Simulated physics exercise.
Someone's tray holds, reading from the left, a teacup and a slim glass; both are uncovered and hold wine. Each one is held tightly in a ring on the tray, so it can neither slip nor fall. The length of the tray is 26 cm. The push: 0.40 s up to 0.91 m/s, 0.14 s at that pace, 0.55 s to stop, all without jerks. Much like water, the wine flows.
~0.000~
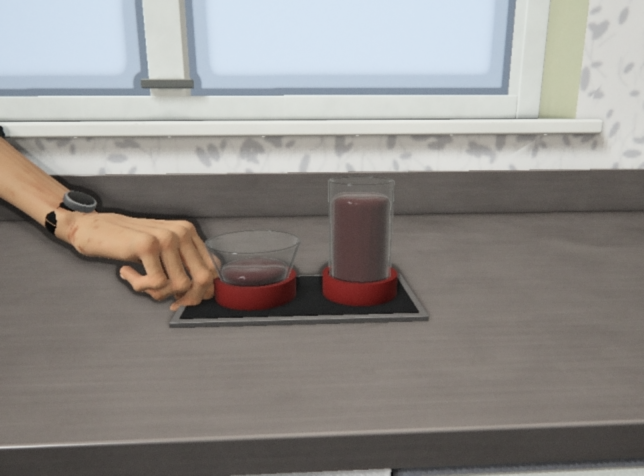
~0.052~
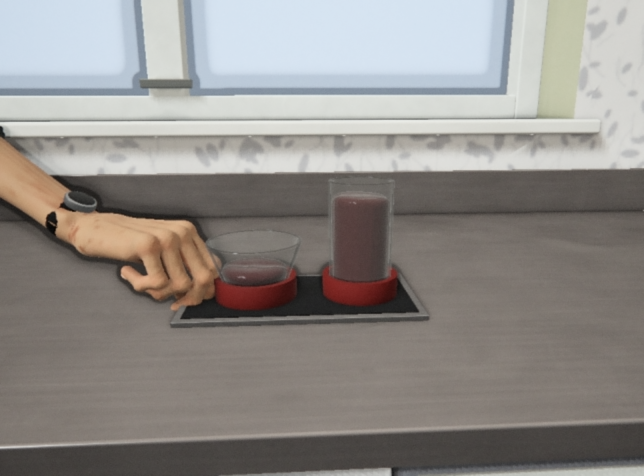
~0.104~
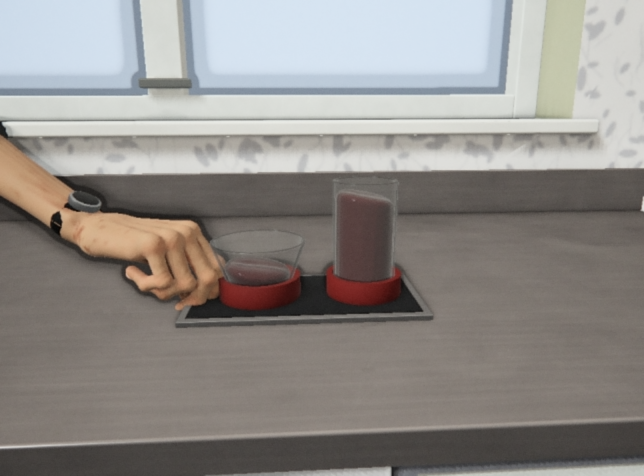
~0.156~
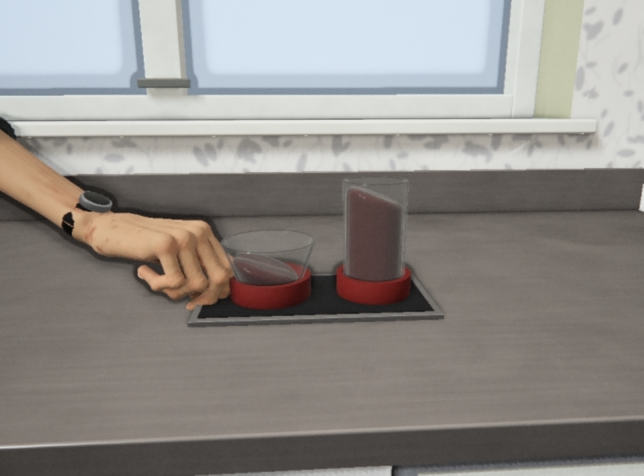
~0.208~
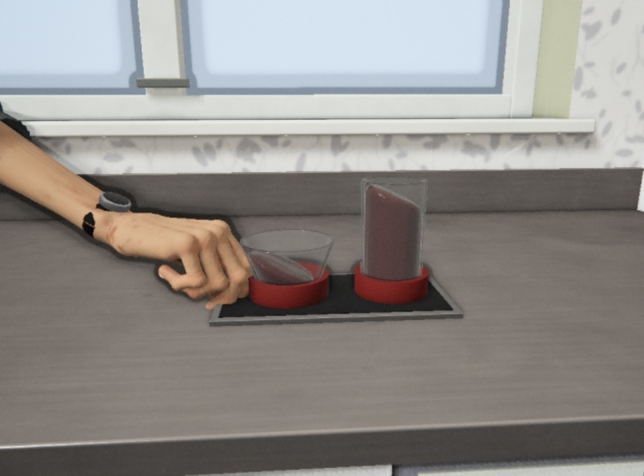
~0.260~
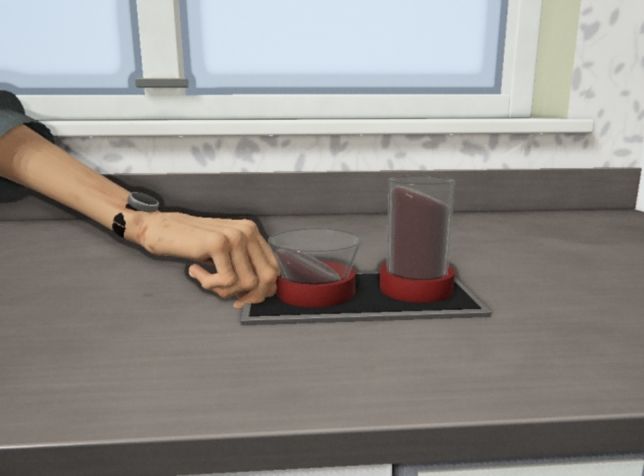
At the start, a hand rests against the left end of a tray on a counter, where a wide clear cup and a slim glass hold still, dark reddish liquid. The hand then smoothly pushes the tray a short way right, and both liquid surfaces slant, higher on the left.
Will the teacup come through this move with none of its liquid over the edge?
Yes. Spill-free.
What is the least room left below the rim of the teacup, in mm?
It tops out roughly 6 mm short of the rim.
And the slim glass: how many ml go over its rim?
0 ml.
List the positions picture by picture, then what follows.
In the first picture, 0.0 cm from the start; teacup, level (222, 265) left, (289, 265) right, rim (300, 242); slim glass, level (332, 196) left, (389, 196) right, rim (392, 182); the wine in the teacup stands 28 mm below the rim.
In the second picture, 0.1 cm from the start; teacup, level (222, 265) left, (289, 265) right.
In the third picture, 0.5 cm from the start; teacup, level (225, 263) left, (291, 267) right.
In the fourth picture, 1.7 cm from the start; teacup, level (232, 256) left, (293, 269) right.
In the fifth picture, 3.8 cm from the start; teacup, level (248, 251) left, (303, 268) right.
In the sixth picture, 6.8 cm from the start; teacup, level (275, 249) left, (325, 264) right; slim glass, level (391, 186) left, (446, 201) right.
By 0.53 s the tray moves at 0.91 m/s; losses from the left are 0, 0 ml.
By 0.80 s the tray moves at 0.50 m/s; losses from the left are 0, 0 ml.
By 1.07 s the tray moves at 0.00 m/s; losses from the left are 0, 0 ml.
By 1.34 s the tray moves at 0.00 m/s; losses from the left are 0, 0 ml.
At rest losses from the left are 0, 0 ml.
